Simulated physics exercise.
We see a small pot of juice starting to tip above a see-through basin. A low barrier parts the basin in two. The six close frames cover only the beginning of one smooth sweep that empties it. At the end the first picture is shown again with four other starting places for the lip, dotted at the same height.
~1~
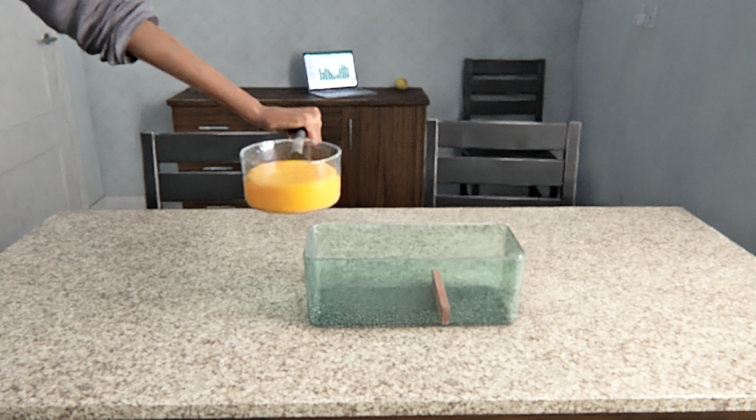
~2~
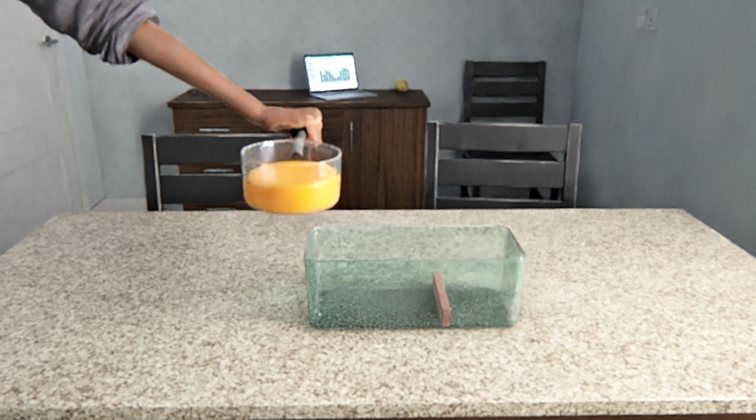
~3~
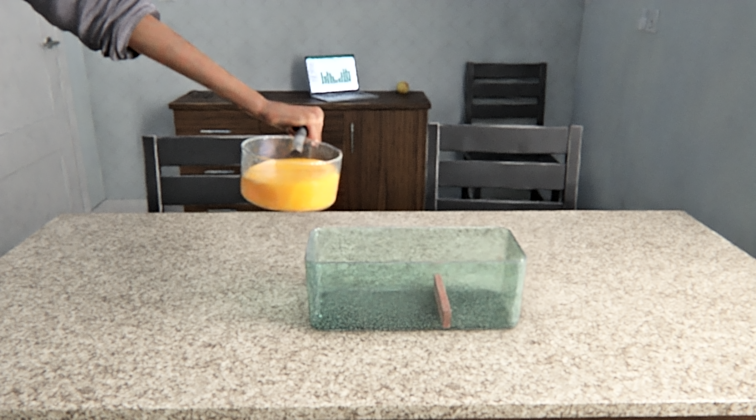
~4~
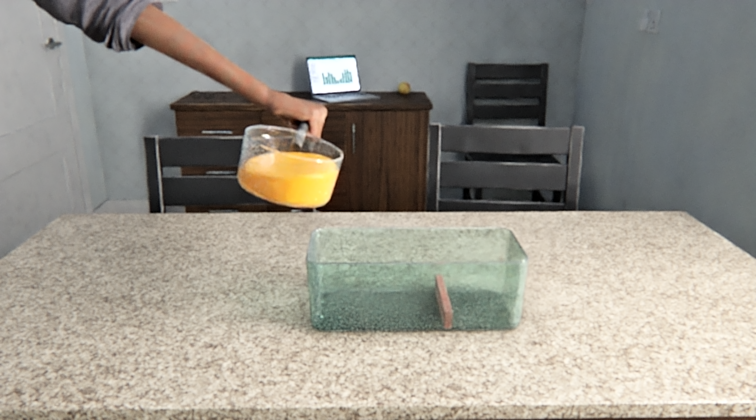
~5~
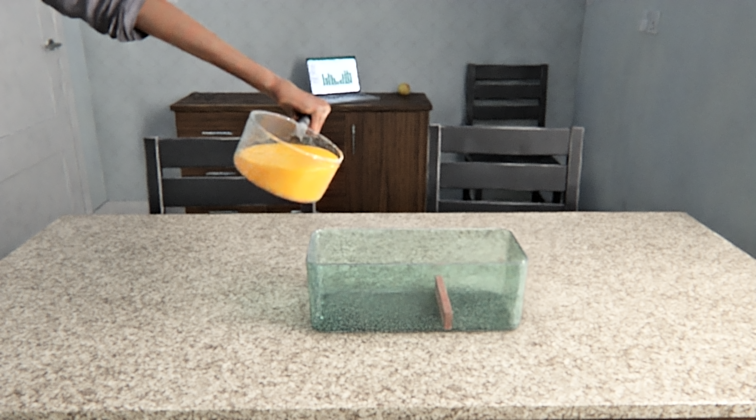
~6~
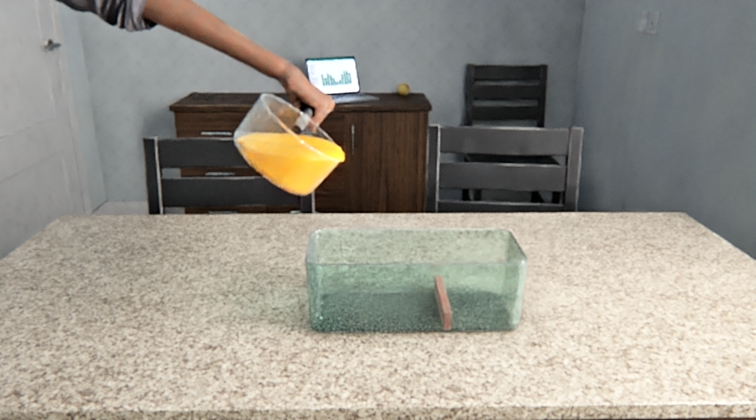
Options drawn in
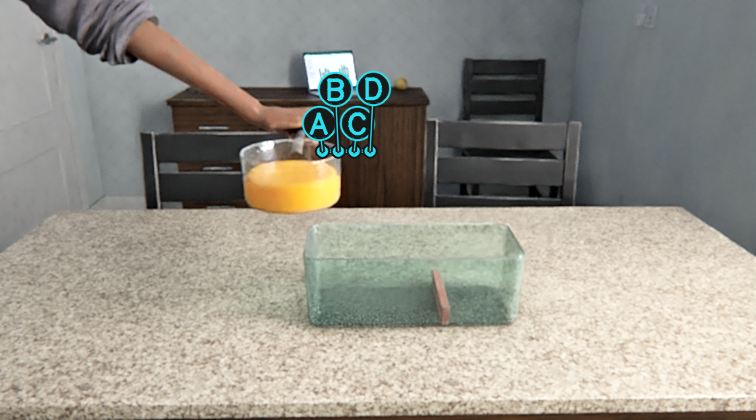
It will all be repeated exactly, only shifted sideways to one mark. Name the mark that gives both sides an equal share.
Best: D.
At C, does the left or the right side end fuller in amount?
The left one.
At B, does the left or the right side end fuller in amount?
More ends on the left.
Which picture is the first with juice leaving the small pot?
In picture 6.
On the marked copy, A at (322, 151); B at (338, 151); C at (354, 151); D at (370, 151).
If A is chosen, about 79 % ends left of the wall and 19 % right of it; 3 % is lost outside.
If B is chosen, about 85 % ends left of the wall and 13 % right of it.
If C is chosen, about 80 % ends left of the wall and 18 % right of it.
If D is chosen, about 50 % ends left of the wall and 49 % right of it.
